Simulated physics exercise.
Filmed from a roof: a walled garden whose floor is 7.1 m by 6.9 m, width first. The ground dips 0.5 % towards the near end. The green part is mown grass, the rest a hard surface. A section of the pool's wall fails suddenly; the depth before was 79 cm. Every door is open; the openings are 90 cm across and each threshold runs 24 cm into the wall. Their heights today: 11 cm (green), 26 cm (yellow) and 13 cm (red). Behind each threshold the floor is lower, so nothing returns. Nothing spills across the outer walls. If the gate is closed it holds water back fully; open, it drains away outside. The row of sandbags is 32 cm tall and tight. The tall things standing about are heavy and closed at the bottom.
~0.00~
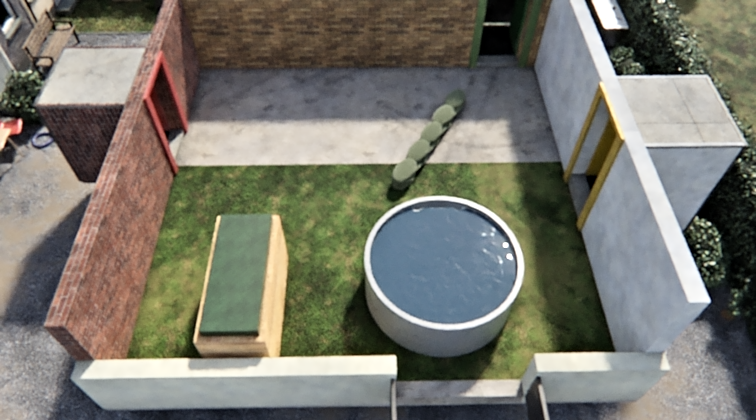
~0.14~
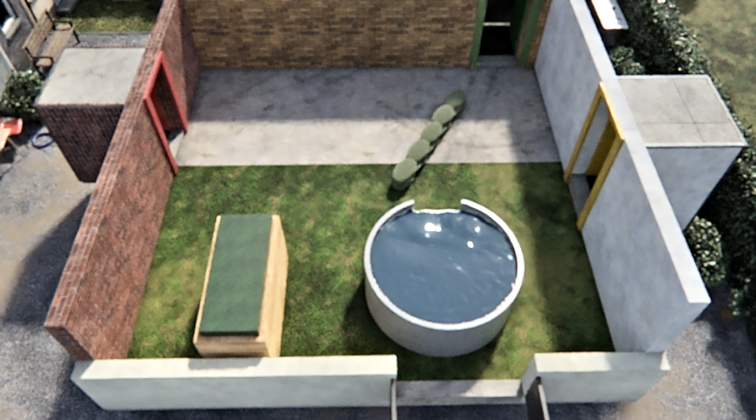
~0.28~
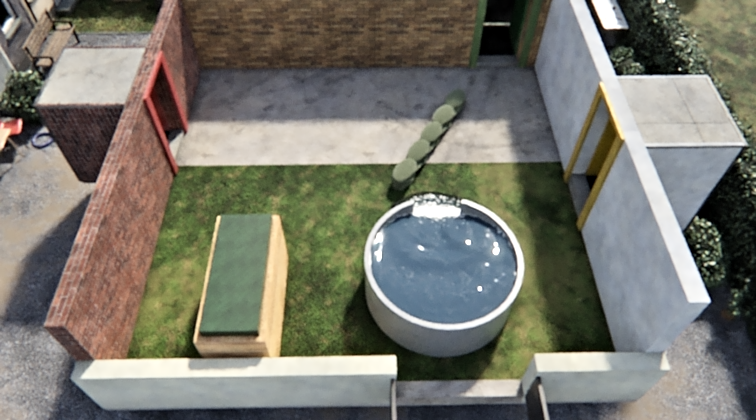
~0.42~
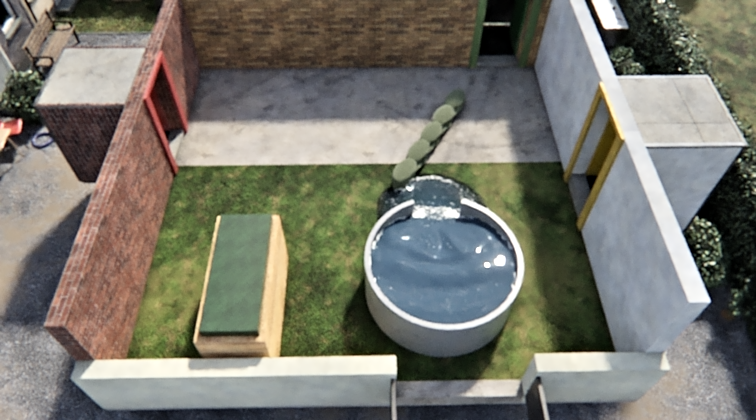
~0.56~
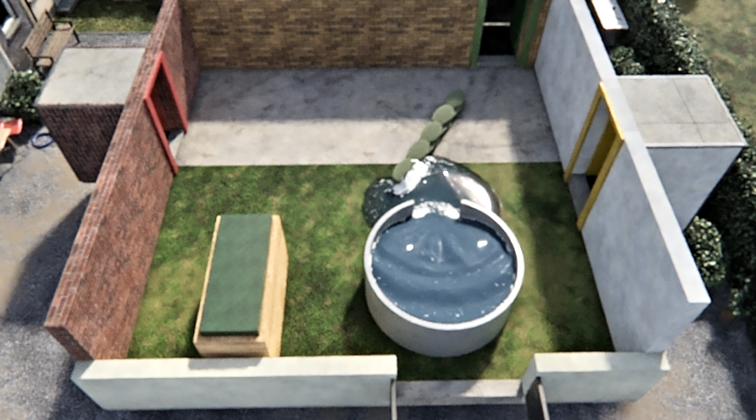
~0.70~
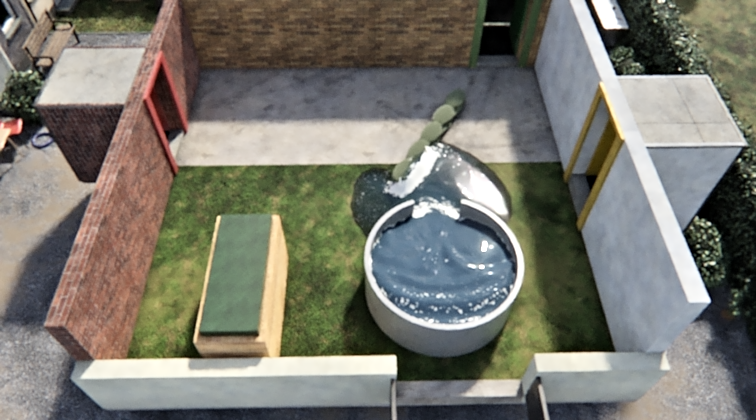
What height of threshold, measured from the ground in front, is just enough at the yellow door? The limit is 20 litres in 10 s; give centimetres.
It would have to be roughly 5 cm high.
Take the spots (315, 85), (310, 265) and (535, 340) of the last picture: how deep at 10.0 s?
In that order: 2, 3 and 7 cm.
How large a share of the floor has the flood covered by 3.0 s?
Near 45 per cent is wet.
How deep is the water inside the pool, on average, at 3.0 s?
Some 41 cm.
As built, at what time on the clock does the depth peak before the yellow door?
At about 5.0 s.
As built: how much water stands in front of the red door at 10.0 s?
Roughly 7.5 cm deep.
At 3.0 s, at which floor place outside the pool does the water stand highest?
Around (532, 68).
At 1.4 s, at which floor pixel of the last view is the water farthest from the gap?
Near (486, 91).
After 1.4 s water covers 20 % of the floor, deepest (40 cm) near (414, 185); it has not reached the yellow door.
After 3.0 s water covers 45 % of the floor, deepest (33 cm) near (532, 68); 6 cm at the yellow door, 0 litres in over its 26 cm threshold.
After 10.0 s water covers 90 % of the floor, deepest (10 cm) near (415, 193); 7 cm at the yellow door, 0 litres in over its 26 cm threshold.
At the yellow door as built, the water arrived by 2.2 s and peaked near 8 cm at 5.2 s.
With a threshold of 4 cm, 34 litres would have come in within the 10 s; with 5.5 cm, 15 litres. So under 20 litres takes about 5 cm.
